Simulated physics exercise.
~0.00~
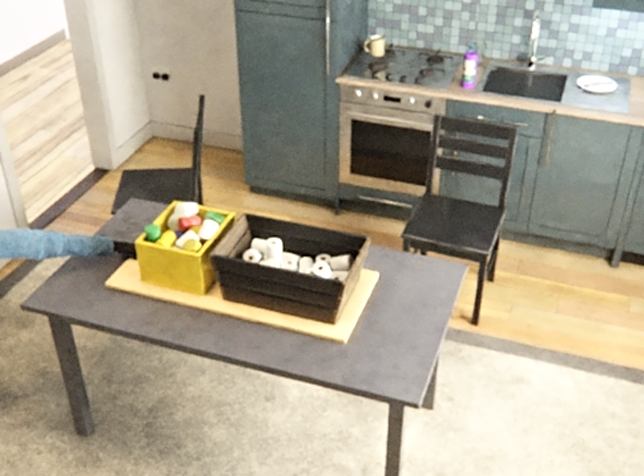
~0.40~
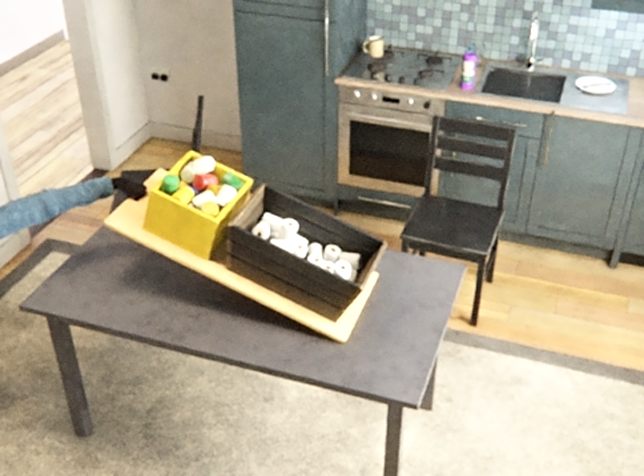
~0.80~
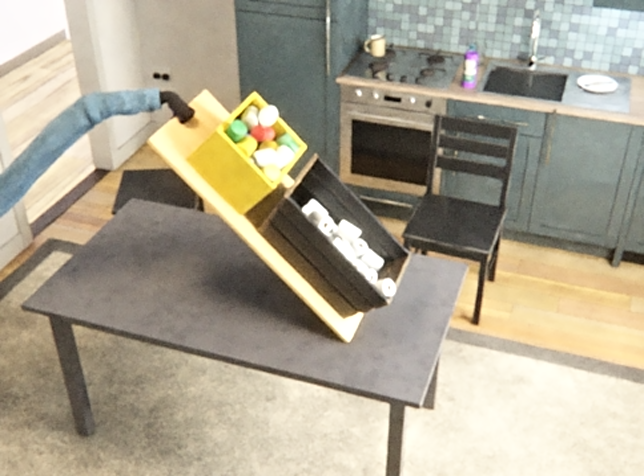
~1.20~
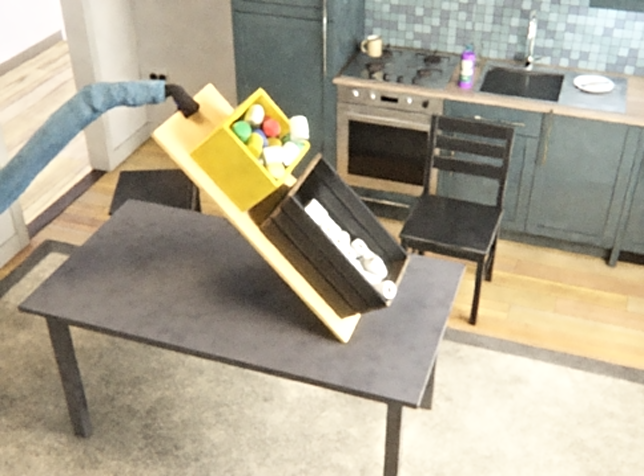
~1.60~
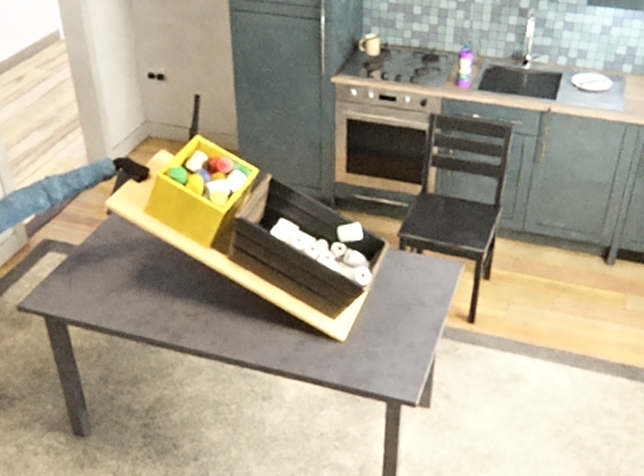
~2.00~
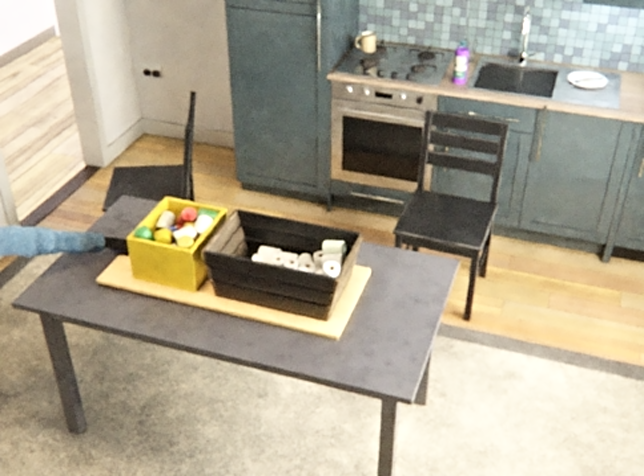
A hand tilts a board holding two filled boxes steeply, then lowers it flat again.
